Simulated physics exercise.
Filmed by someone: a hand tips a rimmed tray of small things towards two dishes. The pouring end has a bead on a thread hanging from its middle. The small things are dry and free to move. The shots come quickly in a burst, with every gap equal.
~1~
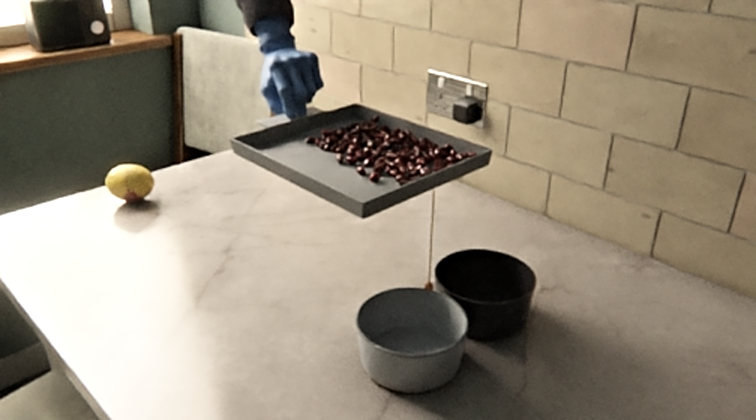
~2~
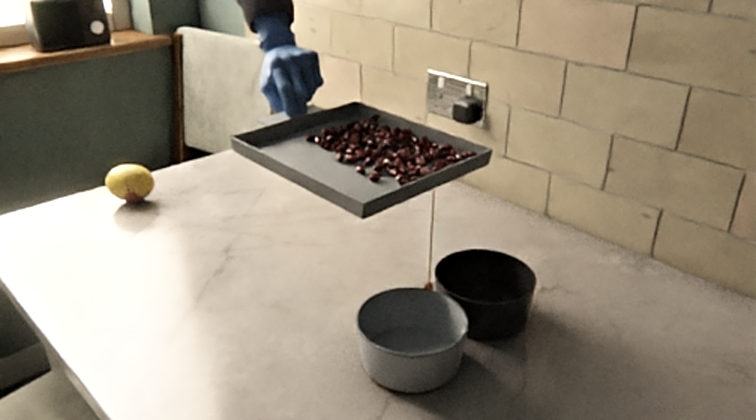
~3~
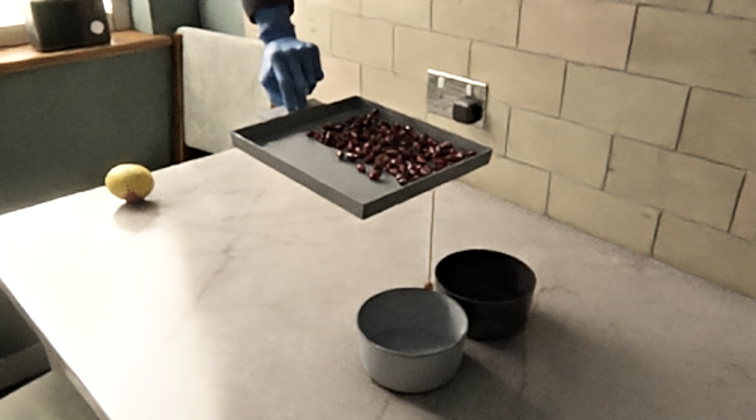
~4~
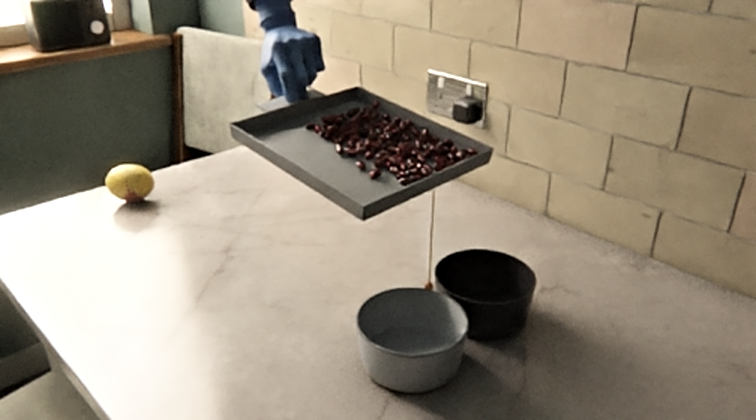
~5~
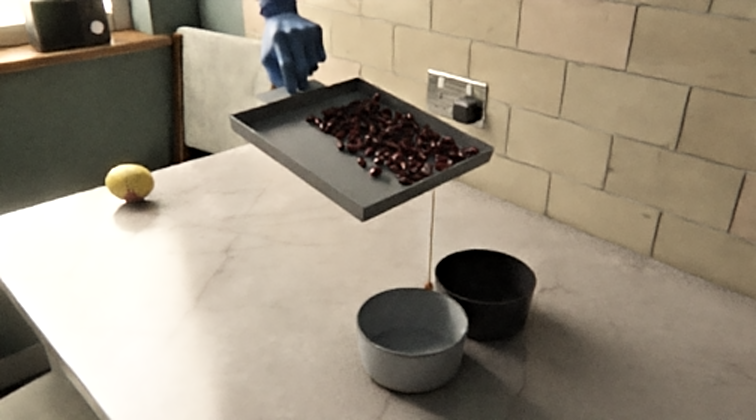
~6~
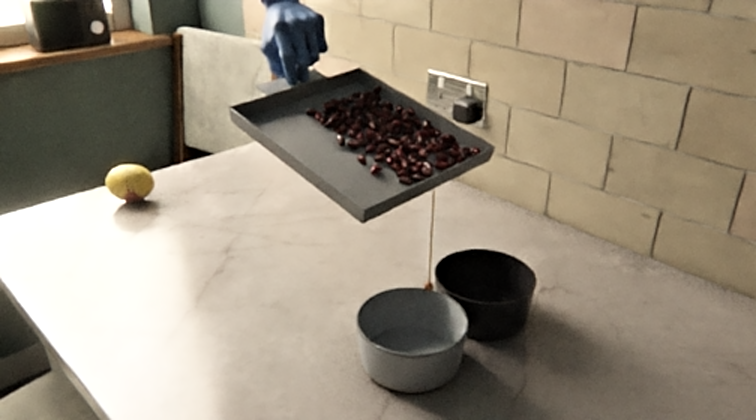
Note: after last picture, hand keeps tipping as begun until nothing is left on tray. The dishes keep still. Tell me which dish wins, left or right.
The dish that wins is the left one.
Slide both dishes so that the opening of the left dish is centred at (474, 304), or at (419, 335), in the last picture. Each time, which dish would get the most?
With the dishes at the first place it's the left-side dish, and at the second it's the left-side dish.
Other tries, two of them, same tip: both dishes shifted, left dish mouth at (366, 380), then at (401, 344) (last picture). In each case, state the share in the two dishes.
The first yields 80 per cent and the second 90 per cent.
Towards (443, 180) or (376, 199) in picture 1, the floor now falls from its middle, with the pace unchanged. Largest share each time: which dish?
Well, the dish on the right side comes out on top first, and then the dish on the left side does.
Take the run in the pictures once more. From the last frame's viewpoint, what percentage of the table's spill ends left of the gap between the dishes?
It comes to about 20 percent.
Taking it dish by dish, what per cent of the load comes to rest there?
Looks like close to 50 % lands in the left dish and close to 0 % in the right one.
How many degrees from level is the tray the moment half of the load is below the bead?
About 110 degrees.
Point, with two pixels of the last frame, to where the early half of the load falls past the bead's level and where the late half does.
First part (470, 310), rest (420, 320).
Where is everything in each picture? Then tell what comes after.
In the first picture, corners of the pouring end at (363, 201) and (490, 149), level; middle of the load at (388, 144), kidney beans; left dish at (453, 362); right dish at (524, 312); bead on its thread at (429, 286).
In the second picture, corners of the pouring end at (363, 201) and (490, 149), level; middle of the load at (388, 143).
In the third picture, corners of the pouring end at (364, 203) and (490, 149), tipped barely, lowest at the left corner; middle of the load at (388, 140).
In the fourth picture, corners of the pouring end at (364, 204) and (491, 148), tipped a little, lowest at the left corner; middle of the load at (389, 136).
In the fifth picture, corners of the pouring end at (364, 206) and (492, 147), tipped a little, lowest at the left corner; middle of the load at (390, 132).
In the sixth picture, corners of the pouring end at (365, 208) and (493, 147), tipped a little, lowest at the left corner; middle of the load at (390, 127); left dish at (453, 362); right dish at (524, 312).
Soon, tray tipped steeply; all on the tray.
A while on, tray tipped right over; nearly all on the tray; a stray few in the left dish; a stray few in the air.
Towards the end, tray tipped past a quarter turn; about half in the left dish; a stray few in the right dish; about half outside both; a stray few in the air.
Finally, tray tipped past a quarter turn; about half in the left dish; a stray few in the right dish; about half outside both.
